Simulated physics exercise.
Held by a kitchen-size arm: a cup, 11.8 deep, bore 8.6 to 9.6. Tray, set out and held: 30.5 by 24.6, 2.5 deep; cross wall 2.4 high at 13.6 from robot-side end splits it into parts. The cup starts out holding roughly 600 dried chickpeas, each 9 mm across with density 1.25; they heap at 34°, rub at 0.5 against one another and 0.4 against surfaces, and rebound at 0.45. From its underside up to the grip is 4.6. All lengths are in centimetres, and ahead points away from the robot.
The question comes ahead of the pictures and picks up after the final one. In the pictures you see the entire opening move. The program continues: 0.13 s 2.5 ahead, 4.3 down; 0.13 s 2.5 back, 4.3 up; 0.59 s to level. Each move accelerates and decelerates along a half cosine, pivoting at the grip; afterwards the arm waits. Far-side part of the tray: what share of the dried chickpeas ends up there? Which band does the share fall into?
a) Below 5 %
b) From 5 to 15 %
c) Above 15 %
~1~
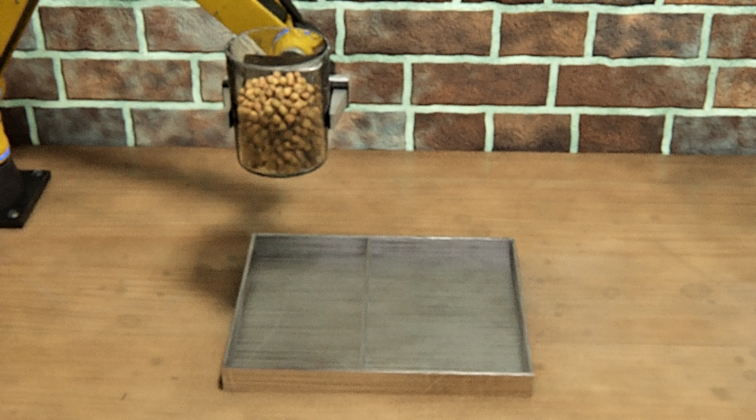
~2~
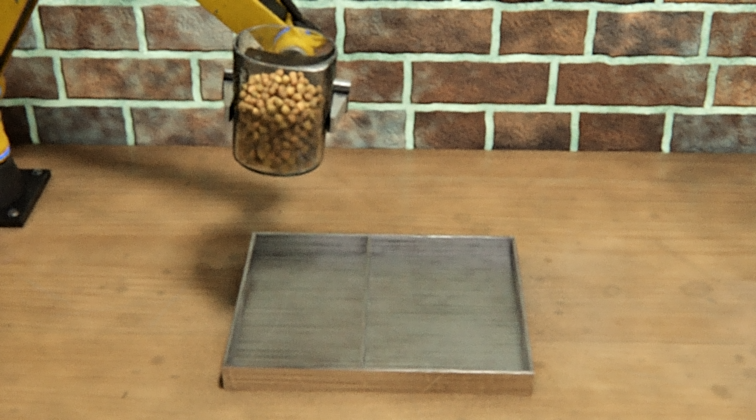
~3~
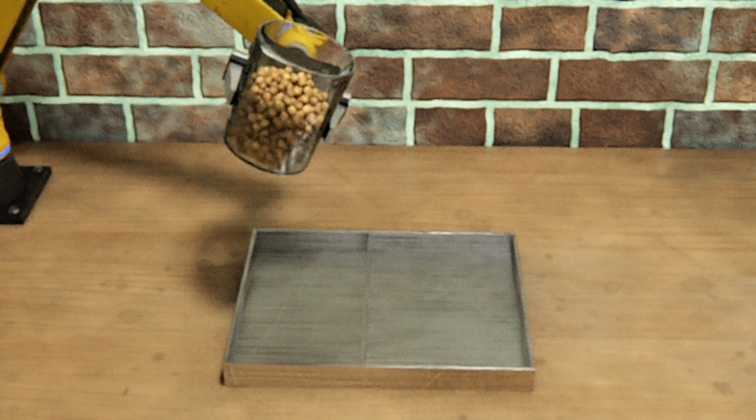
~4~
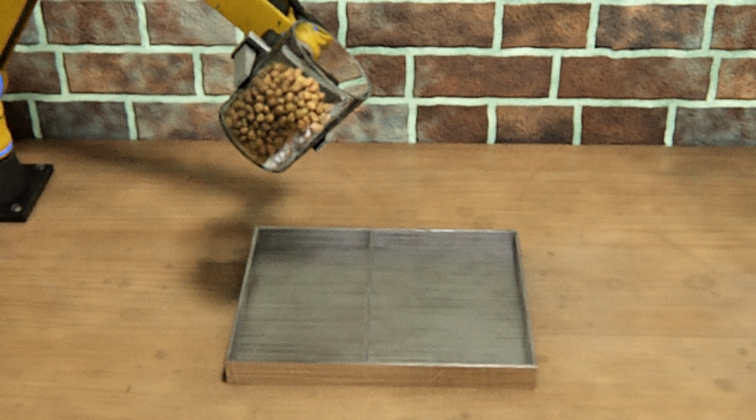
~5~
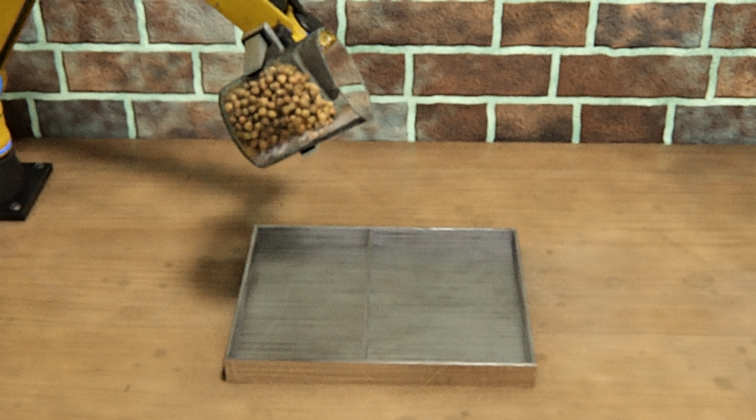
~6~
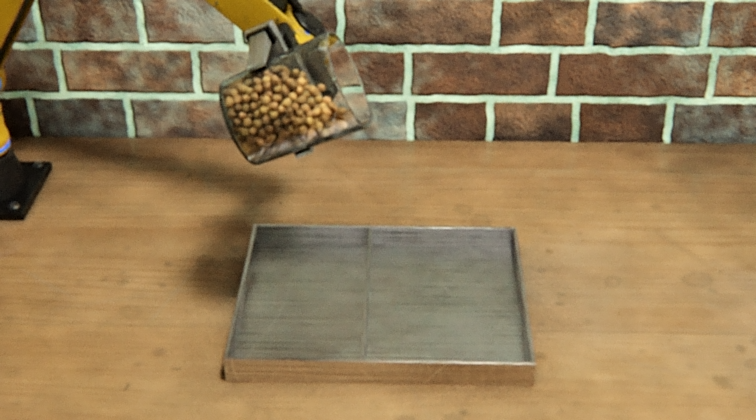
a, below 5 %.
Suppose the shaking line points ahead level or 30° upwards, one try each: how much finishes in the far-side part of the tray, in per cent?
15 and 25 %.
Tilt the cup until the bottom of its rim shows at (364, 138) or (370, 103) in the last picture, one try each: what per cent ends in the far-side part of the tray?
I'd put them at some 5 and 0 in a hundred.
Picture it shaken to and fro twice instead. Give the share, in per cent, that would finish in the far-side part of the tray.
0 per cent.
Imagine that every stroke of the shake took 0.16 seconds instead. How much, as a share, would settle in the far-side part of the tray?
About 0 per cent, then.
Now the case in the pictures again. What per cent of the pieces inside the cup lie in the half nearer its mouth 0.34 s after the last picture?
Around 25 in a hundred.
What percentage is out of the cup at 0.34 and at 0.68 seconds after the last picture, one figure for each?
First it's 0 percent, and after that 0 percent.
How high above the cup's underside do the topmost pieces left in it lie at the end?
I'd say close to 10.0 cm.
Then, 0.34 s after the last picture, tilted 63° forward, highest piece 27 above the table; 599 in the cup, 1 in flight or on a rim.
Then, 0.68 s after the last picture, tilted 13° forward, highest piece 30 above the table; 599 in the cup, 1 in the far-side part.
Then, 1.05 s after the last picture, level, highest piece 30 above the table; 599 in the cup, 1 in the far-side part.
Then, 2.10 s after the last picture, level, highest piece 30 above the table; 599 in the cup, 1 in the far-side part.
Final count, 599 in the cup, 1 in the far-side part. That is 0 % in the far-side part of the tray.
